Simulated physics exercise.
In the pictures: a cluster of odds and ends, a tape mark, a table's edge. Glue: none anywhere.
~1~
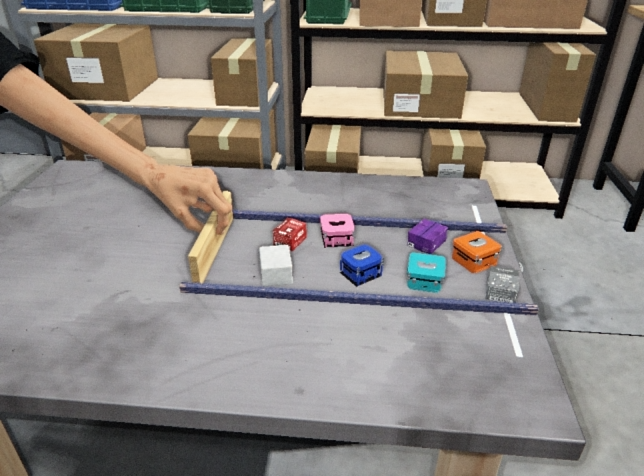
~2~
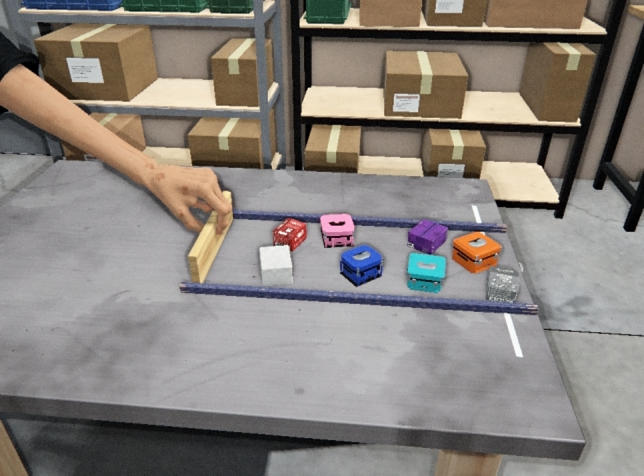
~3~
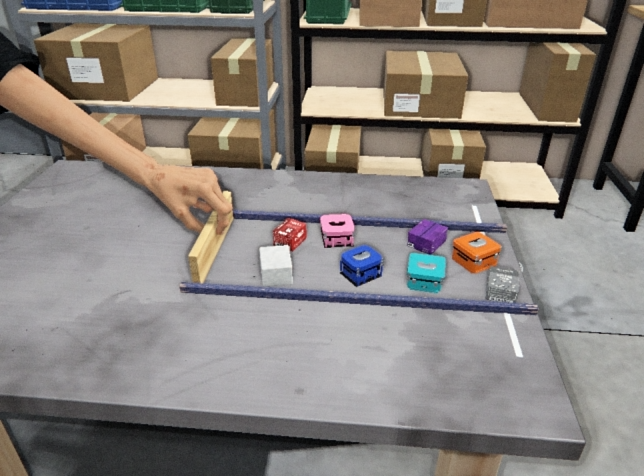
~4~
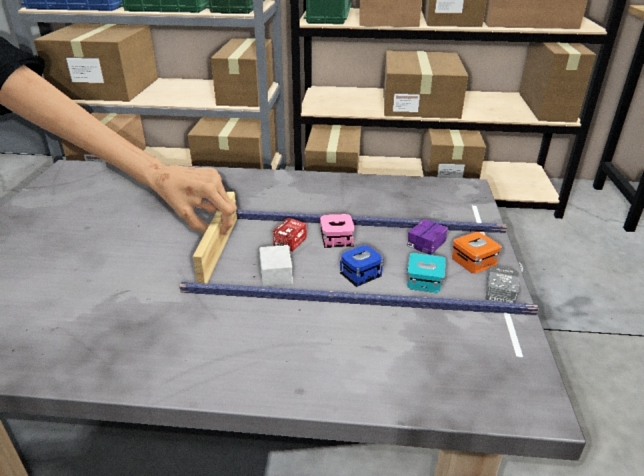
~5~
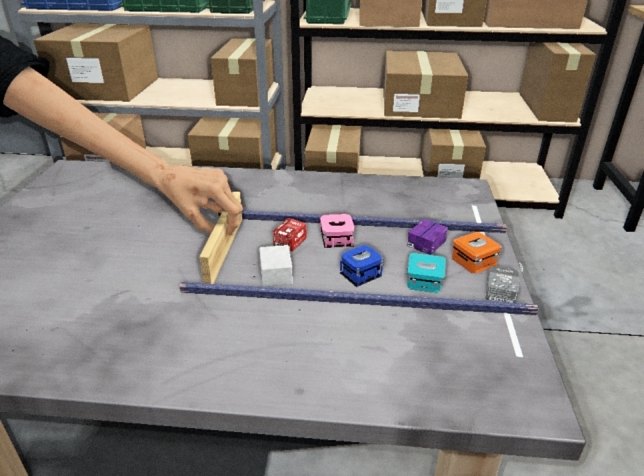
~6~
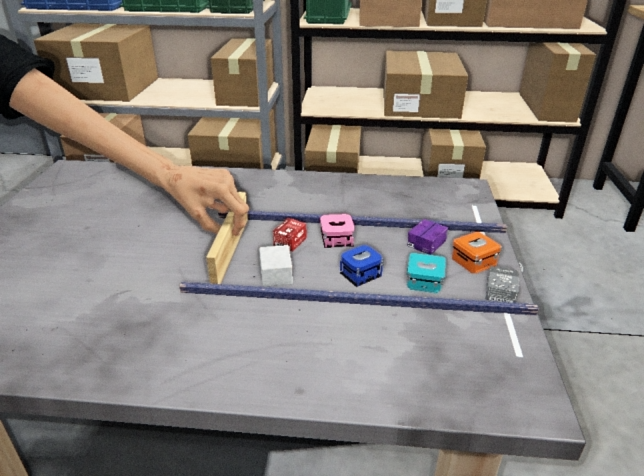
On a grey table between two dark rails, a hand held a wooden board upright and slid it slightly to the right, while the small colourful cases and the white block ahead of it stayed still.
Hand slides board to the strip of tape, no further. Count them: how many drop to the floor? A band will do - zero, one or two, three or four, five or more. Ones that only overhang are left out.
Missing: Five at minimum.
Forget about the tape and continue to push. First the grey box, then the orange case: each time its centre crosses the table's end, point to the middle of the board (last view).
Its middle is about (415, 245) and about (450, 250).
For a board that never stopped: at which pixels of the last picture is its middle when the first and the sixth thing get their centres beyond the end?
The first one at (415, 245), the next at (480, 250).
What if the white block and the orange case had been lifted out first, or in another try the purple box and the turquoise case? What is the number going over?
The first removal gives 4, the second gives 4.
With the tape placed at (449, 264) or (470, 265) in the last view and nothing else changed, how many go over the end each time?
First 1, second 4.
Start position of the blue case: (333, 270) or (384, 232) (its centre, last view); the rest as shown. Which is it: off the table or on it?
Place by place, it goes off; goes off.
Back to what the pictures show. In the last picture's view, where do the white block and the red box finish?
White block: About (516, 281); red box: About (500, 243).
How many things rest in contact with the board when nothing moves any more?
My count gives 2.
Early on, none off yet; grey box at rest near (503, 285); orange case at rest near (476, 253); purple box at rest near (427, 237).
Finally, the number that fall off is five or more; lost, pink case, blue case, turquoise case, purple box, orange case and grey box.
